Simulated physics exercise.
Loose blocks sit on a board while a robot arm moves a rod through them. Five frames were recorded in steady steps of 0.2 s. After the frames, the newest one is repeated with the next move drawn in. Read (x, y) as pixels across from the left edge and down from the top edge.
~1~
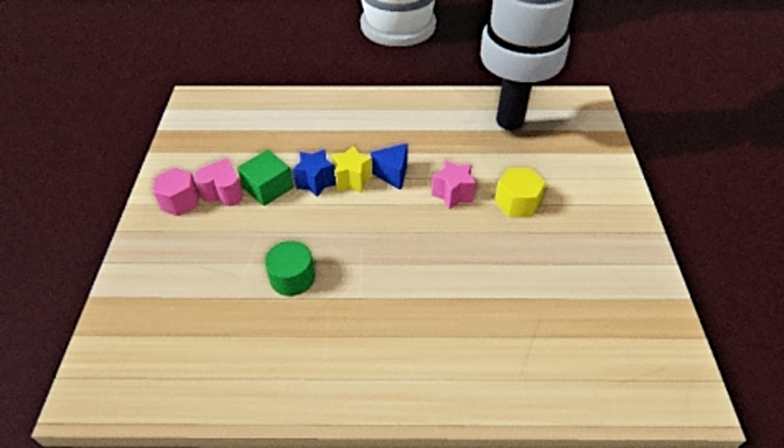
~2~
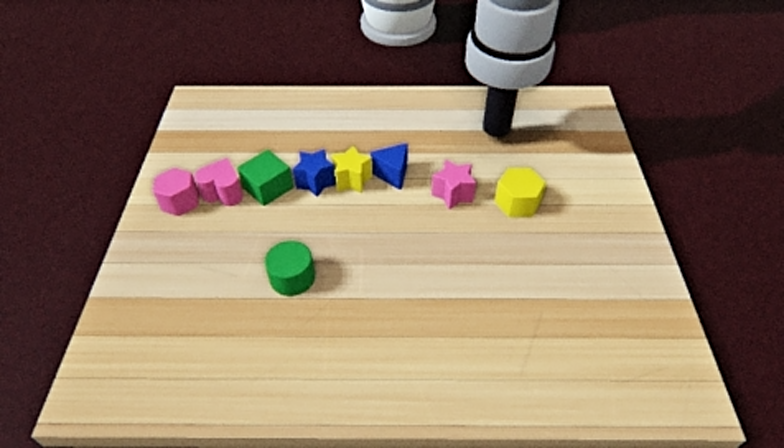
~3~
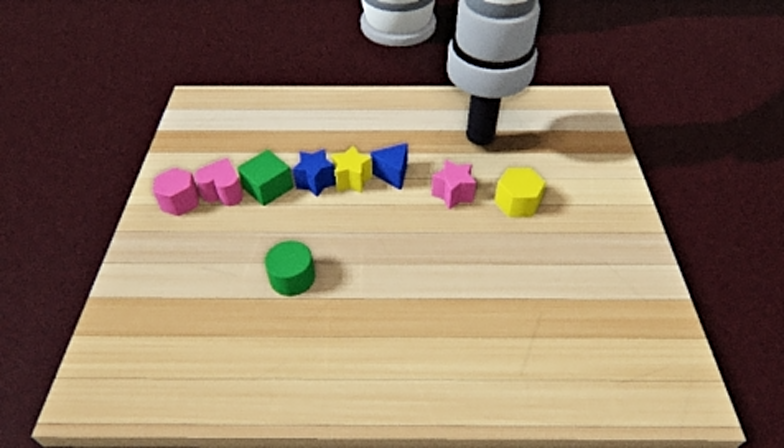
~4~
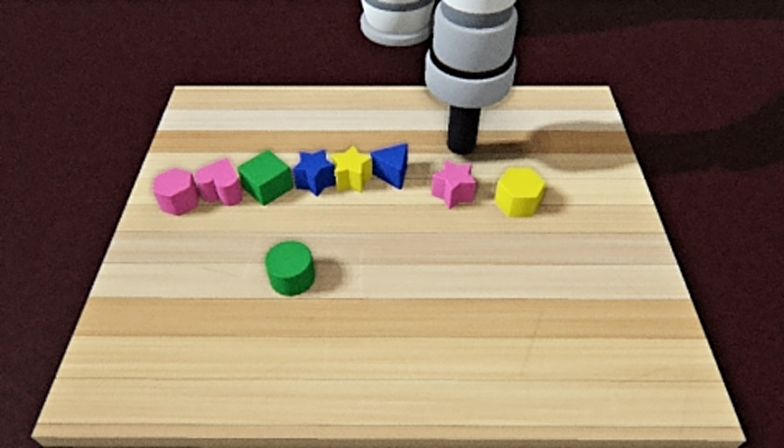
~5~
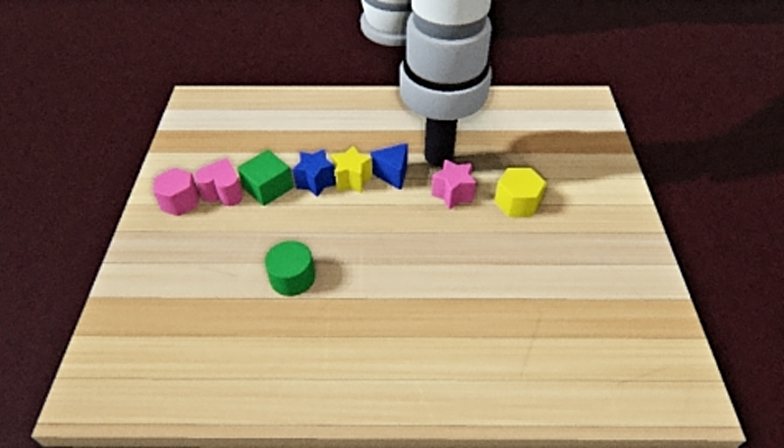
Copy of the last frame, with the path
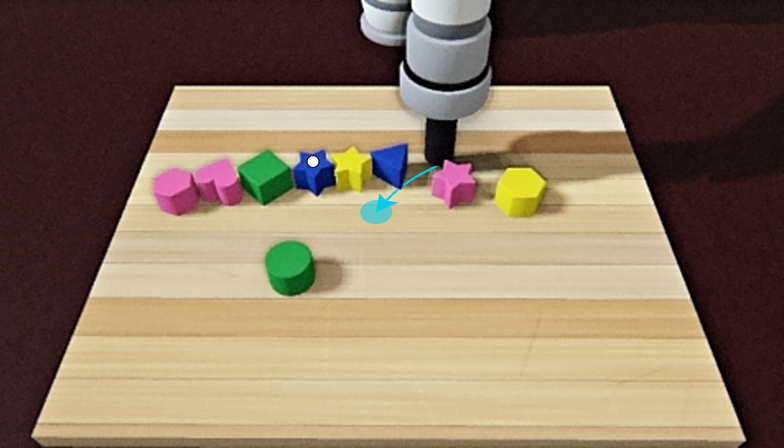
A robot arm moves its black rod left and nearer above a row of still blocks.
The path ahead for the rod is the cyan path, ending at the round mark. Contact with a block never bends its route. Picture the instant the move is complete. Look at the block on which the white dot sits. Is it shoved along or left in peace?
By the end it is where it was.
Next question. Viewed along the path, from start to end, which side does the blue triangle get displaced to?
Facing from start to end, it will go to the right.
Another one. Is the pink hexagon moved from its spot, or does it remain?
Here the pink hexagon stays on its spot.
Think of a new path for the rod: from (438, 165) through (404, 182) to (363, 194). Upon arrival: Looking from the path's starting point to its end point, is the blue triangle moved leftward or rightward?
Seen from start to end, it moves right.
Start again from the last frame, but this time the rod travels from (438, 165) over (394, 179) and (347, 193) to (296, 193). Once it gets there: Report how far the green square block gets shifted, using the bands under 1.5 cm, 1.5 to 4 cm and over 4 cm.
It will move between 1.5 and 4 cm.
The line goes from (438, 165) by way of (404, 185) to (376, 212); the dot is on the blue star block.
The first path, step by step. One third of the way, rod at (415, 170); blue triangle at (387, 155).
Two thirds of the way, rod at (393, 186); yellow star block at (346, 161); blue triangle at (378, 153), turned 25° clockwise.
At the end, rod at (376, 204); pink hexagon unmoved; blue star block unmoved; yellow star block at (346, 161); blue triangle at (378, 153), turned 25° clockwise.
